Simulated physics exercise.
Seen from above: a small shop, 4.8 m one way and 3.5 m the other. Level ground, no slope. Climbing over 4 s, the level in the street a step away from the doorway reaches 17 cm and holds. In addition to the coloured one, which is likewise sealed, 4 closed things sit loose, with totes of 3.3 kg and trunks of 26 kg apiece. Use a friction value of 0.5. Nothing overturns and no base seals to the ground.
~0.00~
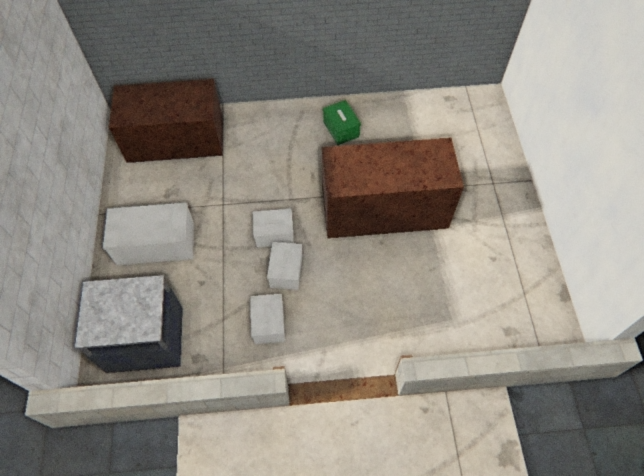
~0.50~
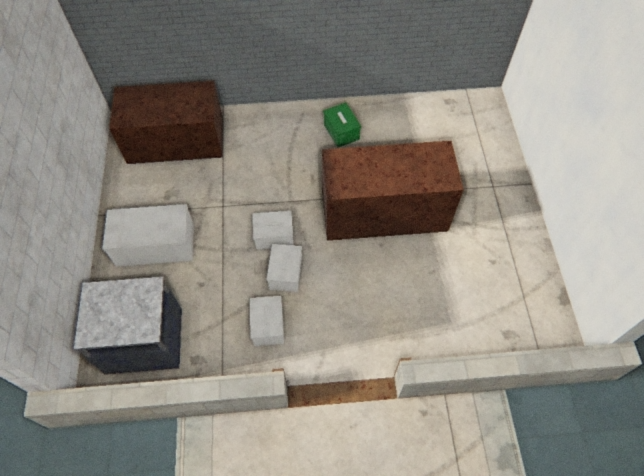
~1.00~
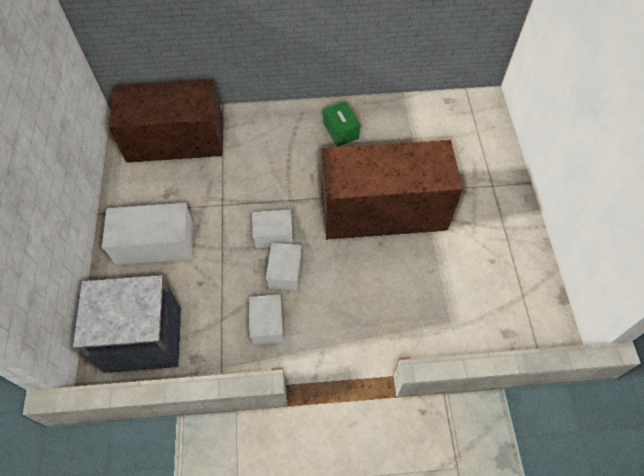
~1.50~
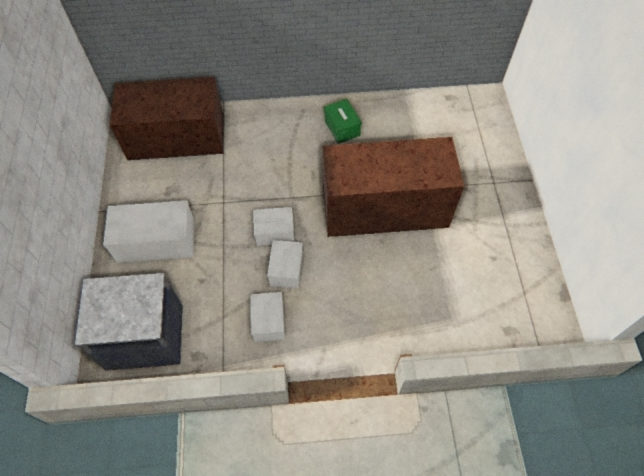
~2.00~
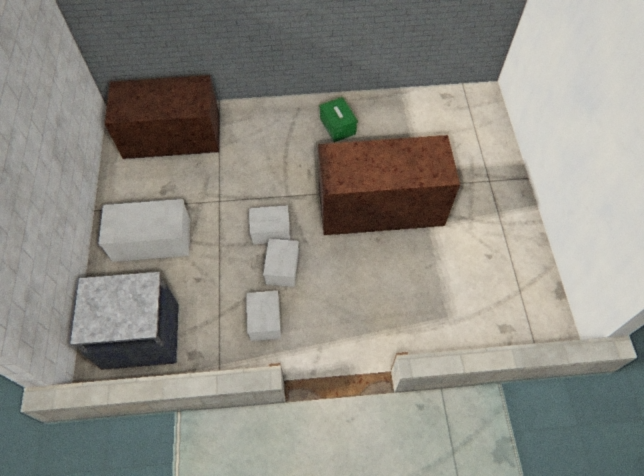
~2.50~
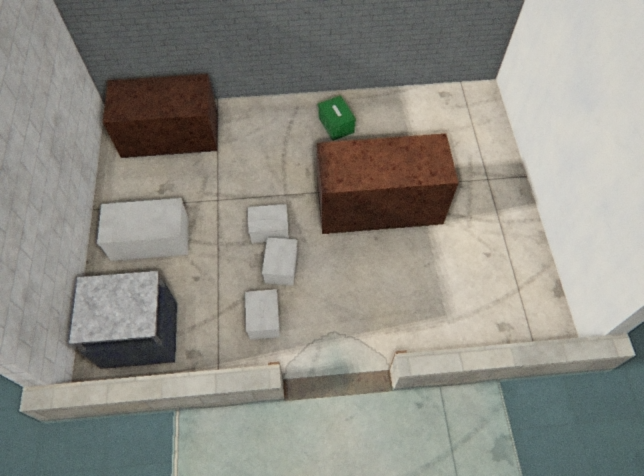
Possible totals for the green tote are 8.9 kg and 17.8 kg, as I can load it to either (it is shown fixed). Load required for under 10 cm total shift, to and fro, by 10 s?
Lower.
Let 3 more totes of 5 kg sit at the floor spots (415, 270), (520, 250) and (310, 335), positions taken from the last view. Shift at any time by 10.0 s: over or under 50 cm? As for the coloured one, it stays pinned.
One by one: Too far, not far enough and too far.
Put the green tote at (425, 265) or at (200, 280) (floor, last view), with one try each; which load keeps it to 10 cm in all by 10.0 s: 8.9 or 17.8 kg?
In order, heavier load succeeds alone and both loads succeed.
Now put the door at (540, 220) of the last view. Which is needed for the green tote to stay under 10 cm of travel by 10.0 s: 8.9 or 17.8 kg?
Then the lighter mass works.
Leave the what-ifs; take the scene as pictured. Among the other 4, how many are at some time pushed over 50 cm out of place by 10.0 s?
All told, that gives 2.
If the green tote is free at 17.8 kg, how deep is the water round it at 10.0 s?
Depth: Approx. 3 cm.
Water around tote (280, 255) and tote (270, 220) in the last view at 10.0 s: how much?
About 5 and 6 cm.
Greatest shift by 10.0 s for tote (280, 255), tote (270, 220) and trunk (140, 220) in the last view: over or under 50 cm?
Well, that's beyond half a metre, beyond half a metre, and below half a metre.
After 3.5 s the green tote would be 0 cm from its start with 8.9 kg and 0 cm from its start with 17.8 kg; 0 cm of water round it then.
After 4.5 s the green tote would be 0 cm from its start with 8.9 kg and 0 cm from its start with 17.8 kg; 0 cm of water round it then.
After 7.0 s the green tote would be 0 cm from its start with 8.9 kg and 0 cm from its start with 17.8 kg; 1 cm of water round it then.
After 10.0 s the green tote would be 0 cm from its start with 8.9 kg and 0 cm from its start with 17.8 kg; 3 cm of water round it then.
